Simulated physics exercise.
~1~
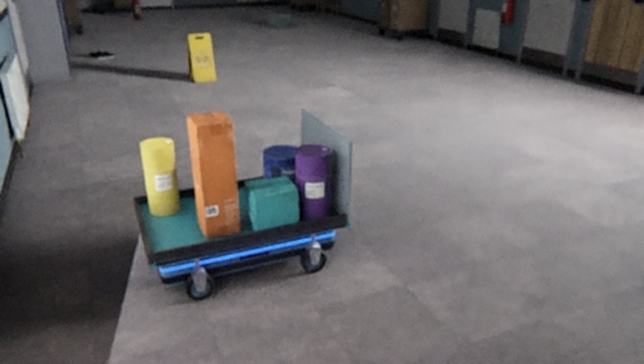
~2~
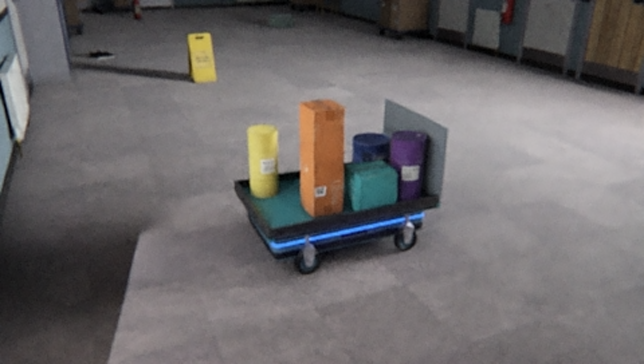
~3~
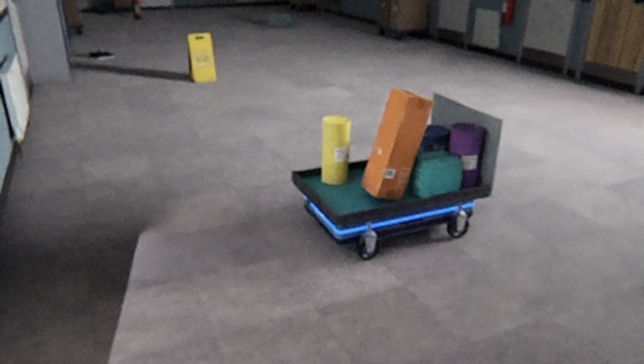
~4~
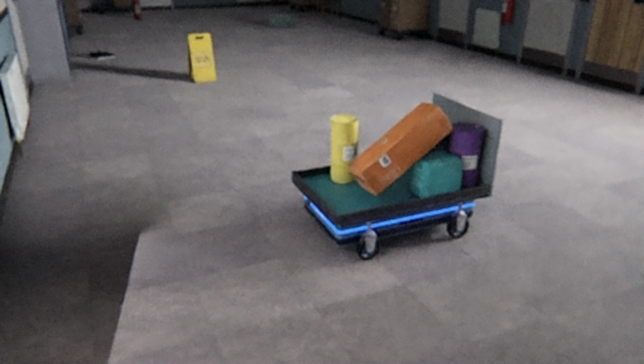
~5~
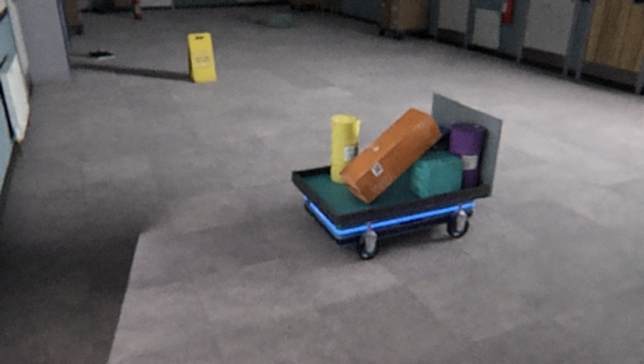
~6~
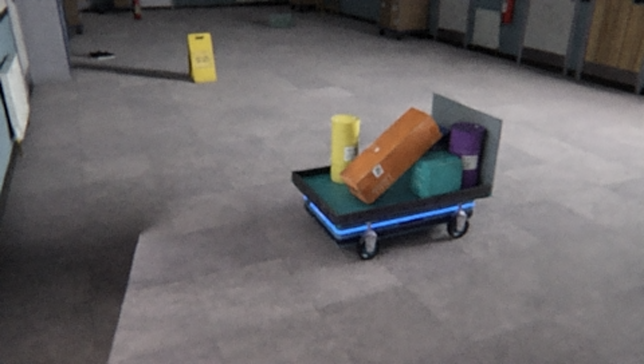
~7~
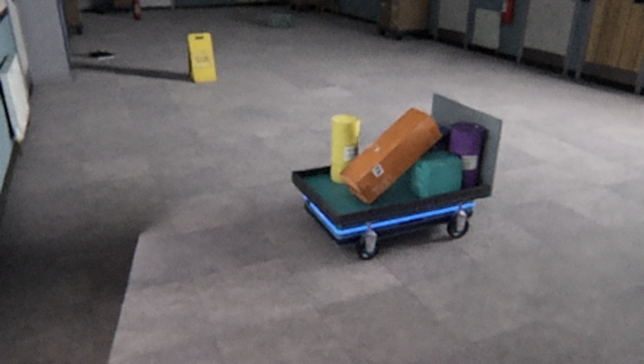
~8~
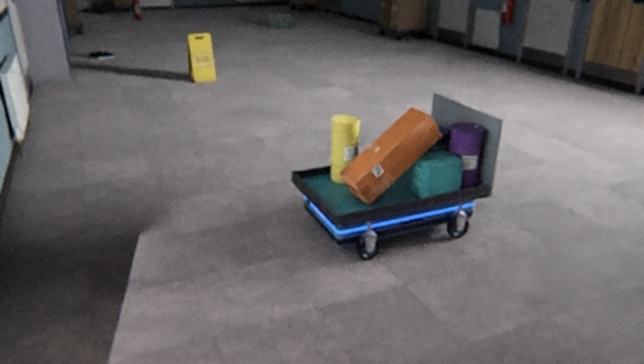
A dim indoor room with a grey floor is seen from a fixed, raised viewpoint, with a yellow sign standing in the background. A low black cart with a blue light strip carries a yellow canister, a tall orange box, a turquoise parcel, a blue pail and a purple canister, with a grey board at its right end. The cart rolls to the right and stops. The orange box tips rightward, falling against the load by the board, while the yellow canister shifts slightly. The box slips back a little and rests slanted over the turquoise parcel, the canisters still upright.
